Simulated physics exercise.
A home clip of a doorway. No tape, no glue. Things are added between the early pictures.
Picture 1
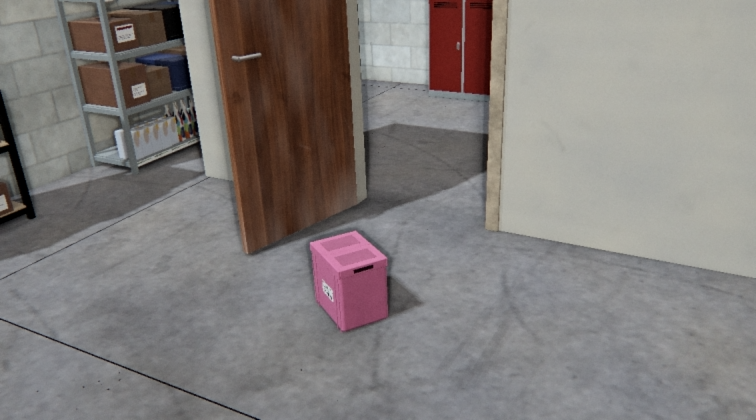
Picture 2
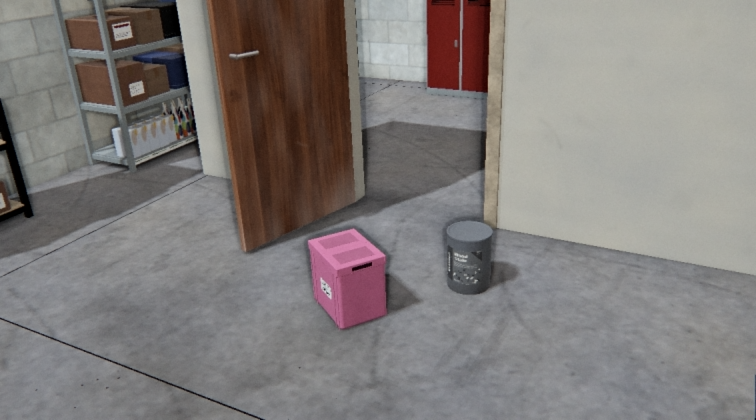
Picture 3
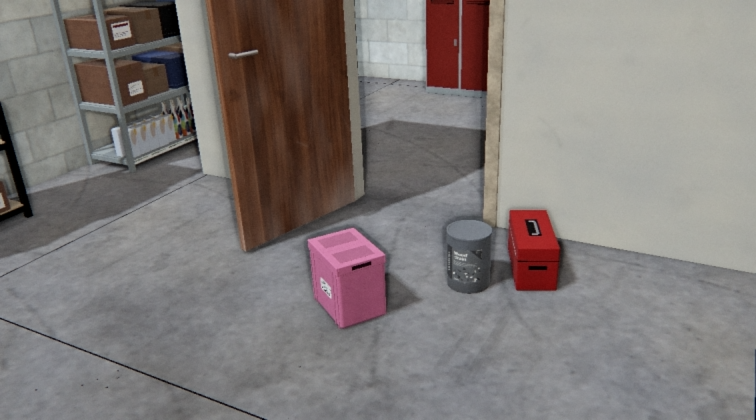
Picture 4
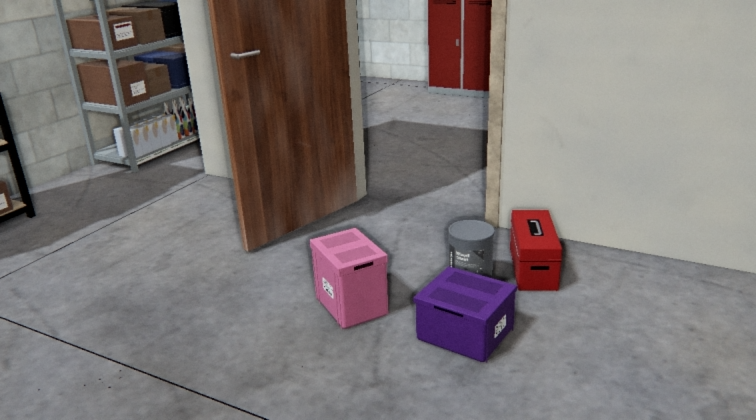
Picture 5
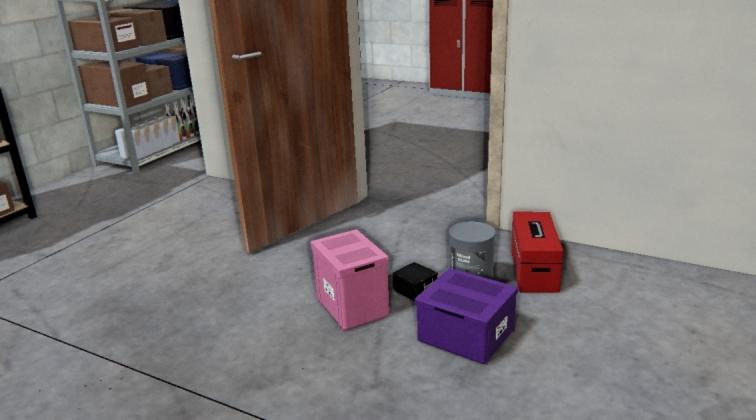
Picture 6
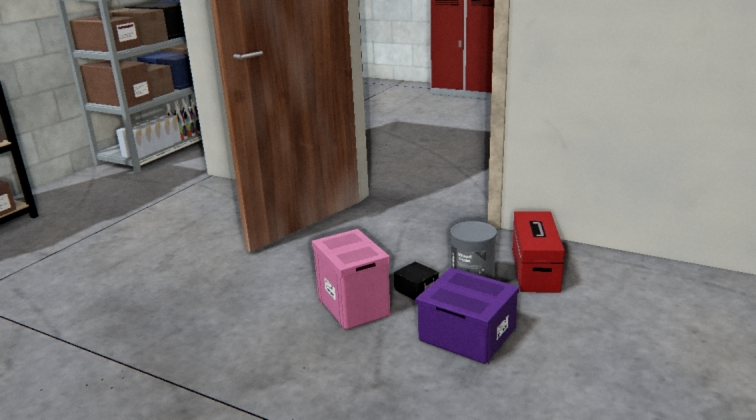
A wide-open brown wooden door stands left of centre in a doorway seen from slightly above, with a grey concrete floor, shelves of boxes at left and red lockers beyond. A pink tote sits in front of the door, and a grey pail, red toolbox, purple tote and small black box appear one after another to its right. The door stays still, and the view barely shifts.
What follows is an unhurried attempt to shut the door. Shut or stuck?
It shuts.
Then, 1.00 s on from there, door 71° open.
Then, 1.60 s on from there, door 32° open.
In the end, door 0° open; all 5 unmoved. At the end, from the last picture's camera, black box near (416, 281).
